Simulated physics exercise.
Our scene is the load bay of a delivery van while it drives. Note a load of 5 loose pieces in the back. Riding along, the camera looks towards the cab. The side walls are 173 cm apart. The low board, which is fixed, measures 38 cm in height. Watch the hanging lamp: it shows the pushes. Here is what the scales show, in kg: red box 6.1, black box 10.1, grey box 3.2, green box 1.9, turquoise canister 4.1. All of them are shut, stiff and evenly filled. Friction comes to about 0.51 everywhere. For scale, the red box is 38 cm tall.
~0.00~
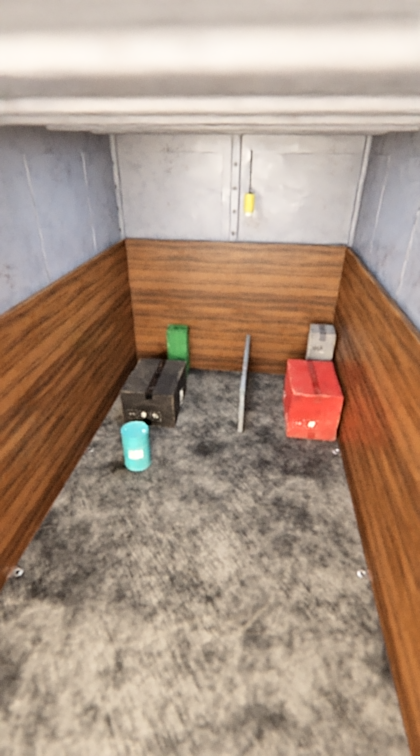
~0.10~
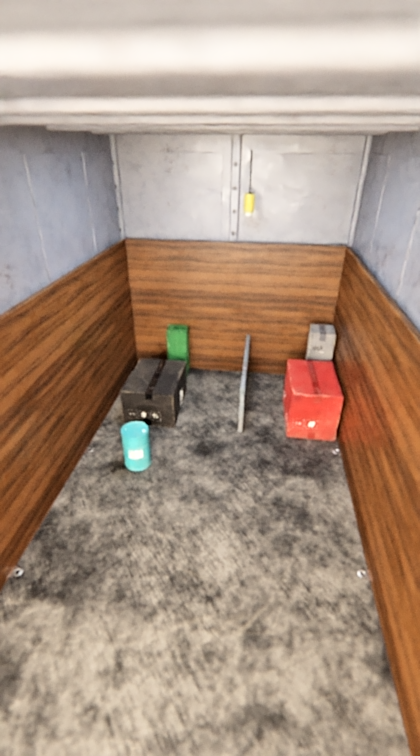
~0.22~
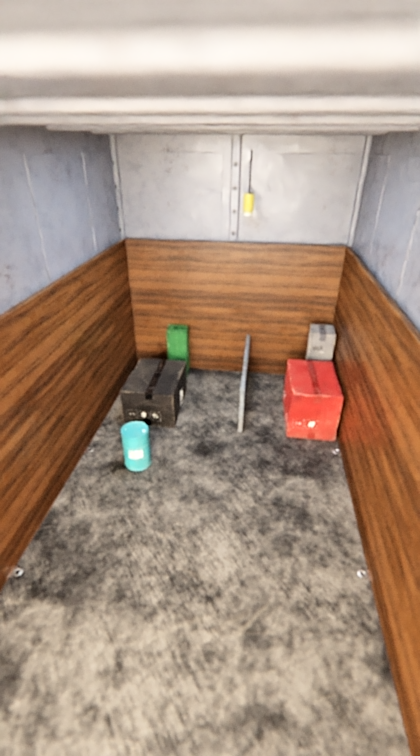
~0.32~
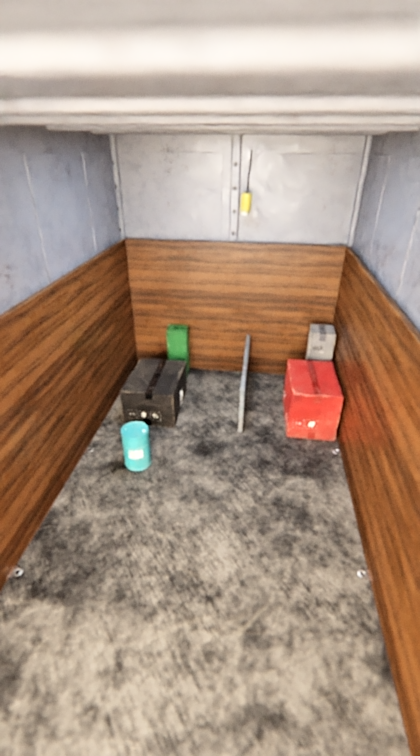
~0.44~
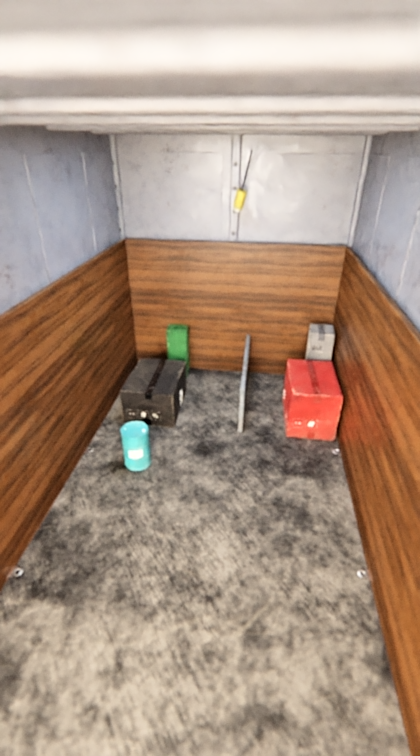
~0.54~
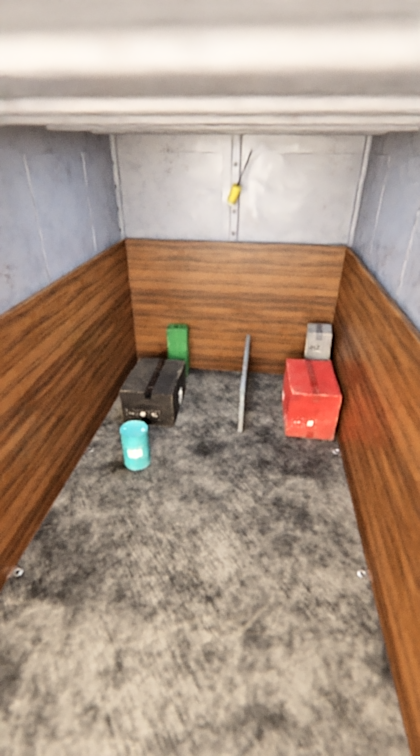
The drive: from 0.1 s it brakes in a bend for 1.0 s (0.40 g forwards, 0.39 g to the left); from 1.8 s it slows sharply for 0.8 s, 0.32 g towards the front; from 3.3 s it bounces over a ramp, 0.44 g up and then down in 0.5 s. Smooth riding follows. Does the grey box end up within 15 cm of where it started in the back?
No.
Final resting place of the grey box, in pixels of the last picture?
Around pixel (281, 373).
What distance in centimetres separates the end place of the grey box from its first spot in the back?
I'd put it at about 34 centimetres.
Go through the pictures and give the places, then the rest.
Smooth; grey box (318, 360); red box (310, 398), in the first picture.
Smooth; green box (178, 352); turquoise canister (137, 446), in the second picture.
Load feels 0.19 g forwards, 0.19 g left; red box (310, 398); black box (157, 391), in the third picture.
Load feels 0.35 g forwards, 0.34 g left; green box (178, 352); turquoise canister (137, 446), in the fourth picture.
Load feels 0.40 g forwards, 0.39 g left; red box (310, 398); black box (156, 391), in the fifth picture.
Load feels 0.40 g forwards, 0.39 g left; grey box (316, 360); green box (178, 351), in the sixth picture.
After 0.84 s, load feels 0.40 g forwards, 0.39 g left; grey box 21° off upright near (301, 356); red box moved 7 cm; green box moved 4 cm.
After 1.04 s, load feels 0.10 g forwards, 0.09 g left; grey box 52° off upright near (282, 357); red box moved 11 cm; black box moved 11 cm.
In the end (4.4 s), toppled in the back, grey box; the other 4 under 15 cm from the start. In the last view, grey box near (281, 373).
